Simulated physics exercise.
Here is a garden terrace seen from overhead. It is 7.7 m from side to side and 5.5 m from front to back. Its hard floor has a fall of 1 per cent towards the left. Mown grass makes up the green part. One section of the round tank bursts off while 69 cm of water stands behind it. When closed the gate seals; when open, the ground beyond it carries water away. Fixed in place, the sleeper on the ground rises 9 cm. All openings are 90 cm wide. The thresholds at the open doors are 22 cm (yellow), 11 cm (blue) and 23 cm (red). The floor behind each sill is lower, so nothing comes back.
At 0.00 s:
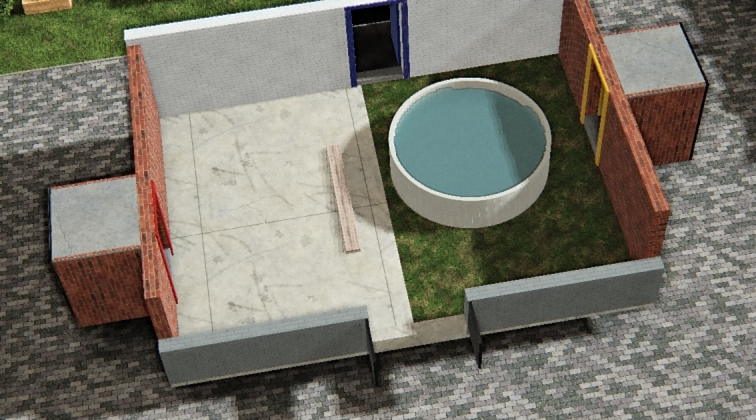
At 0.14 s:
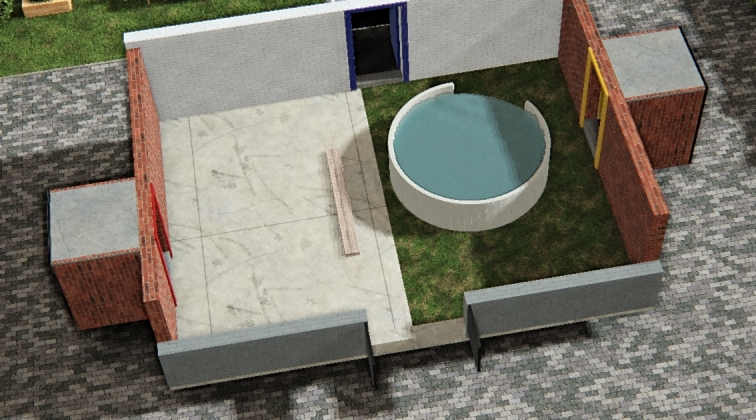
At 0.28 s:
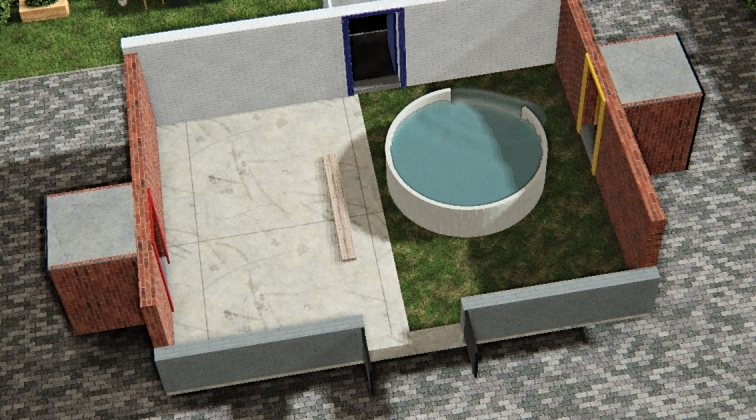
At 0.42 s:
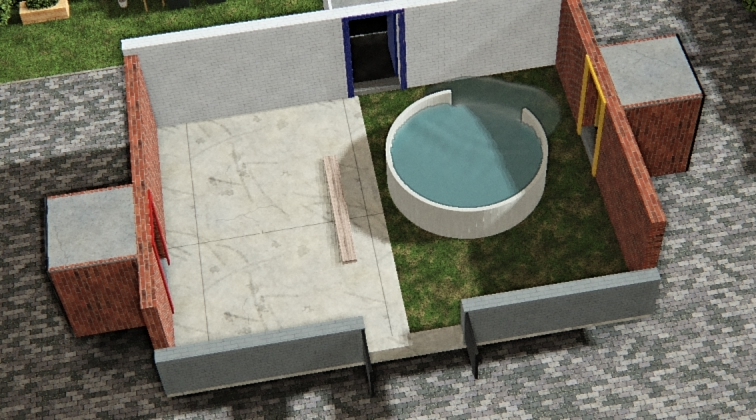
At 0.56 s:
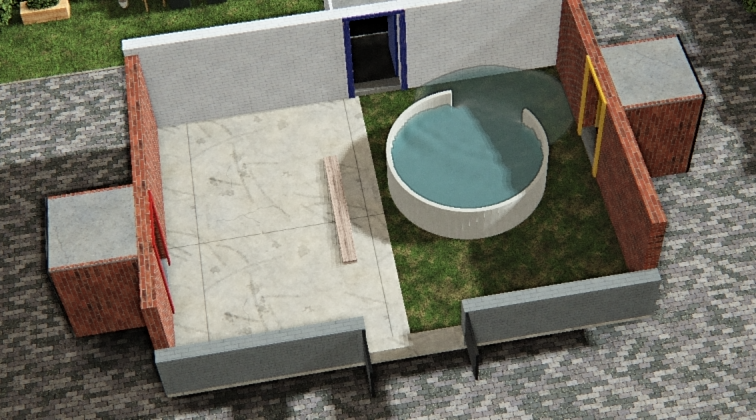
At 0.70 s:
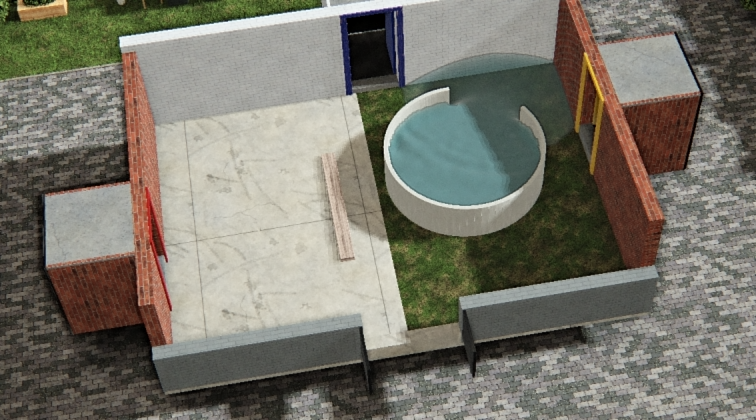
The clip opens on an overhead view of a walled terrace, with pale paving on the left and a round white tank of still water on the grass. A section of the tank's back rim breaks away, and water pours through the gap, spreading across the grass to the rear wall.
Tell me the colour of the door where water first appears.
Blue.
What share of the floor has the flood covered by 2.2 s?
Close to 20 in a hundred.
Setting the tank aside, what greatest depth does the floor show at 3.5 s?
Roughly 32 cm.
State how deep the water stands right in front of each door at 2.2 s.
Yellow 16 cm, blue 9 cm, red 0 cm.
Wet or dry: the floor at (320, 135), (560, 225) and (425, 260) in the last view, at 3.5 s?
Going through the three points: Awash, then awash, then not yet touched.
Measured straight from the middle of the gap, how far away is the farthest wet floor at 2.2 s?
I'd say around 3.6 m from the gap.
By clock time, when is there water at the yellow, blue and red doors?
The yellow one at 1.4 seconds, blue at 1.0 seconds and red at 5.0 seconds.
After 1.4 s water covers 10 % of the floor and is deepest (64 cm) near (547, 64); yellow door not reached, blue door reached at 1.0 s, red door not reached.
After 2.2 s water covers 20 % of the floor and is deepest (54 cm) near (547, 64); yellow door reached at 1.4 s, blue door reached at 1.0 s, red door not reached.
After 3.5 s water covers 50 % of the floor and is deepest (32 cm) near (502, 72); yellow door reached at 1.4 s, blue door reached at 1.0 s, red door not reached.
After 7.0 s water covers 90 % of the floor and is deepest (18 cm) near (496, 116); yellow door reached at 1.4 s, blue door reached at 1.0 s, red door reached at 5.2 s.
After 12.0 s water covers 95 % of the floor and is deepest (14 cm) near (163, 215); yellow door reached at 1.4 s, blue door reached at 1.0 s, red door reached at 5.2 s.
